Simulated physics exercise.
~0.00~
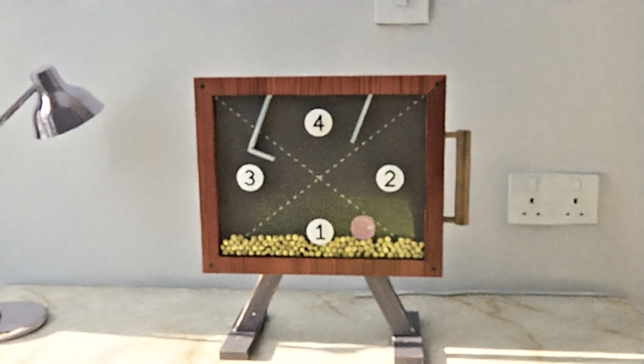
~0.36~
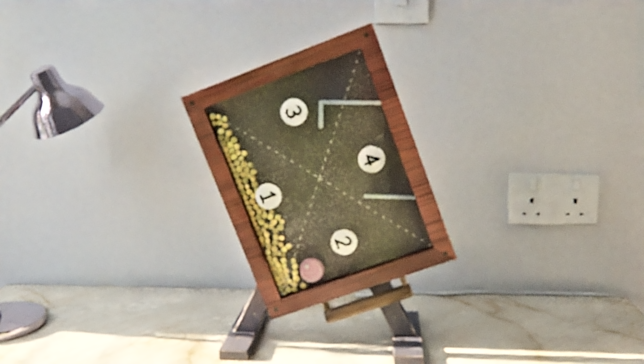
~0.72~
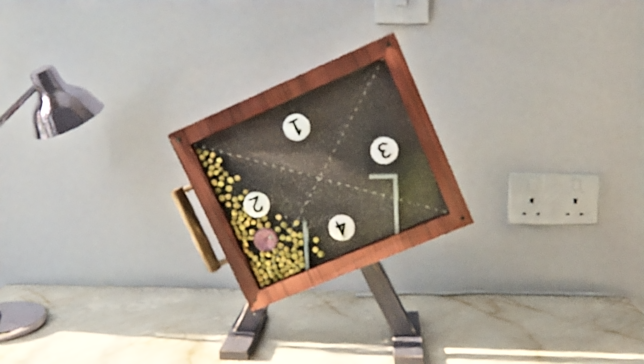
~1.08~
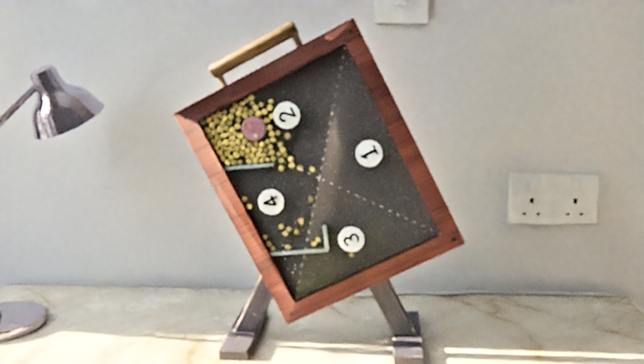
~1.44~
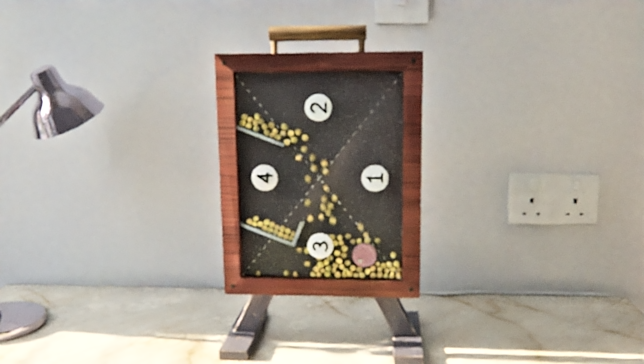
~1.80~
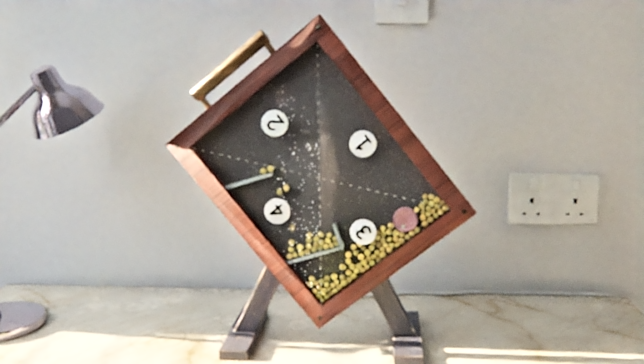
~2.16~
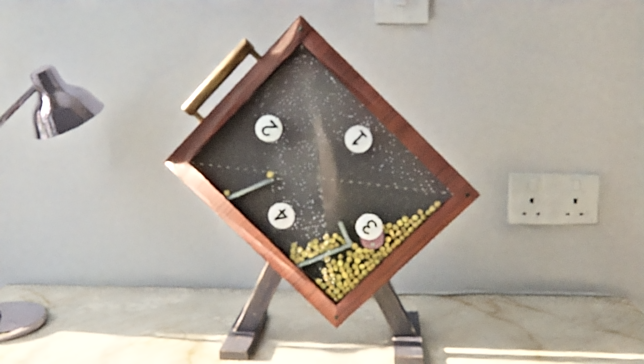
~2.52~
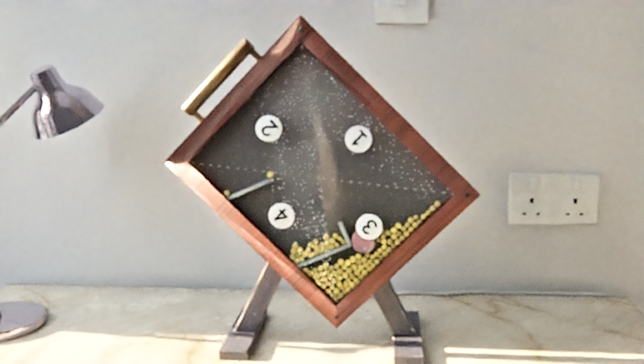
A wooden-framed box on a stand turned clockwise about three quarters of the way round, then swung partway back, sending its yellow beans and pink disc tumbling past two small ledges until the disc settled among beans in the wedge marked three.
